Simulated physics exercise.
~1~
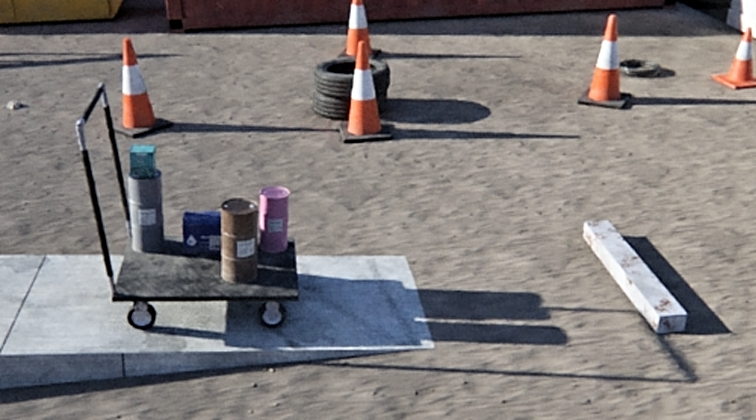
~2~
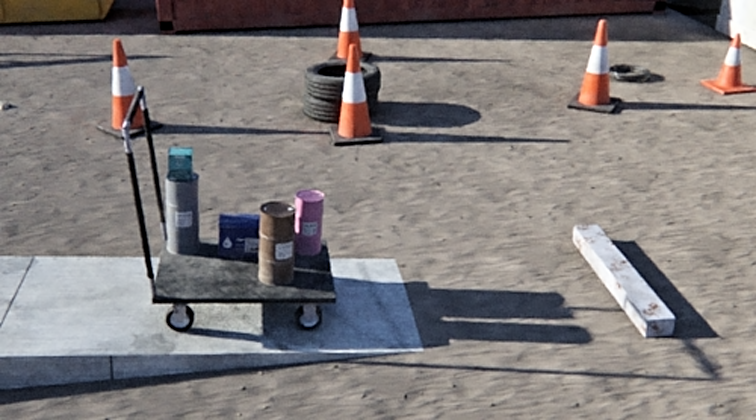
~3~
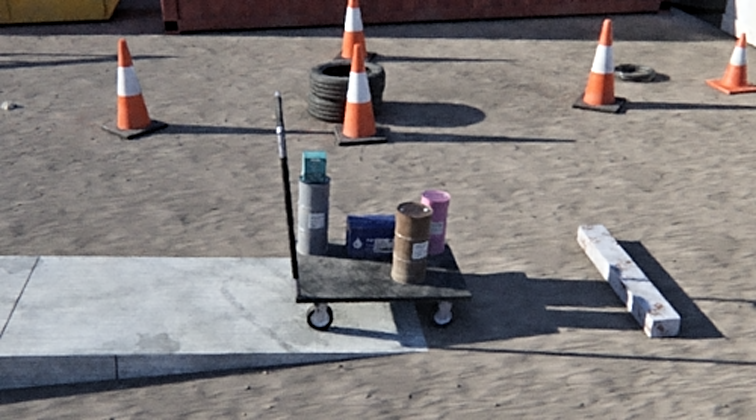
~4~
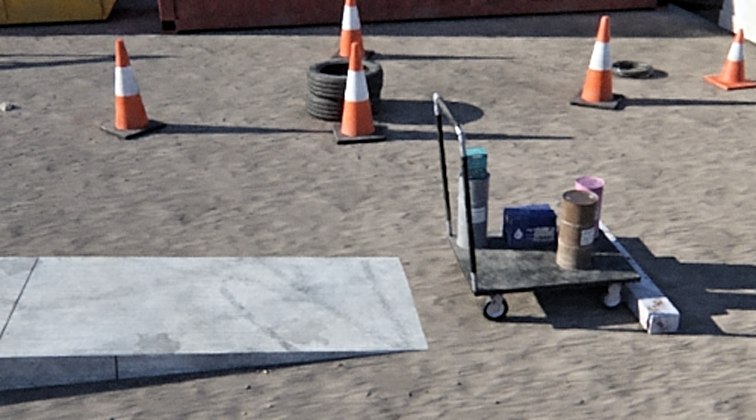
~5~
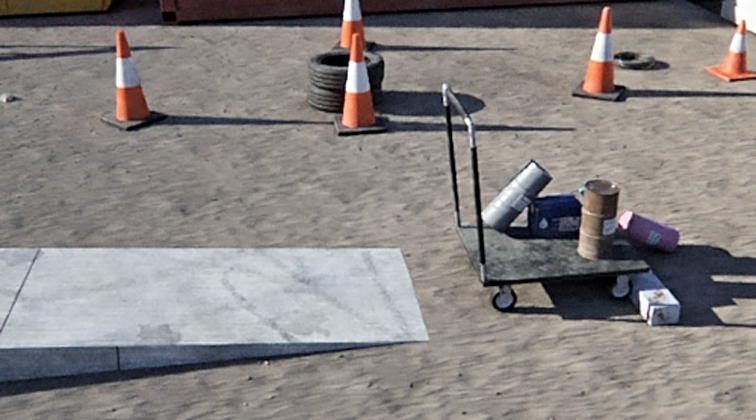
To begin with, a flat trolley stands on a pale ramp in a sandy yard with traffic cones, carrying a grey canister with a turquoise box on top, a blue parcel, a brown canister and a pink canister. It rolls to the right, down the ramp and onto the flat ground, its load still upright. The trolley then meets a pale kerb and stops there. The pink canister tips off the far right side, while the grey canister topples to lean over the blue parcel and the turquoise box falls from its top. At the end, the brown canister still stands on the deck.
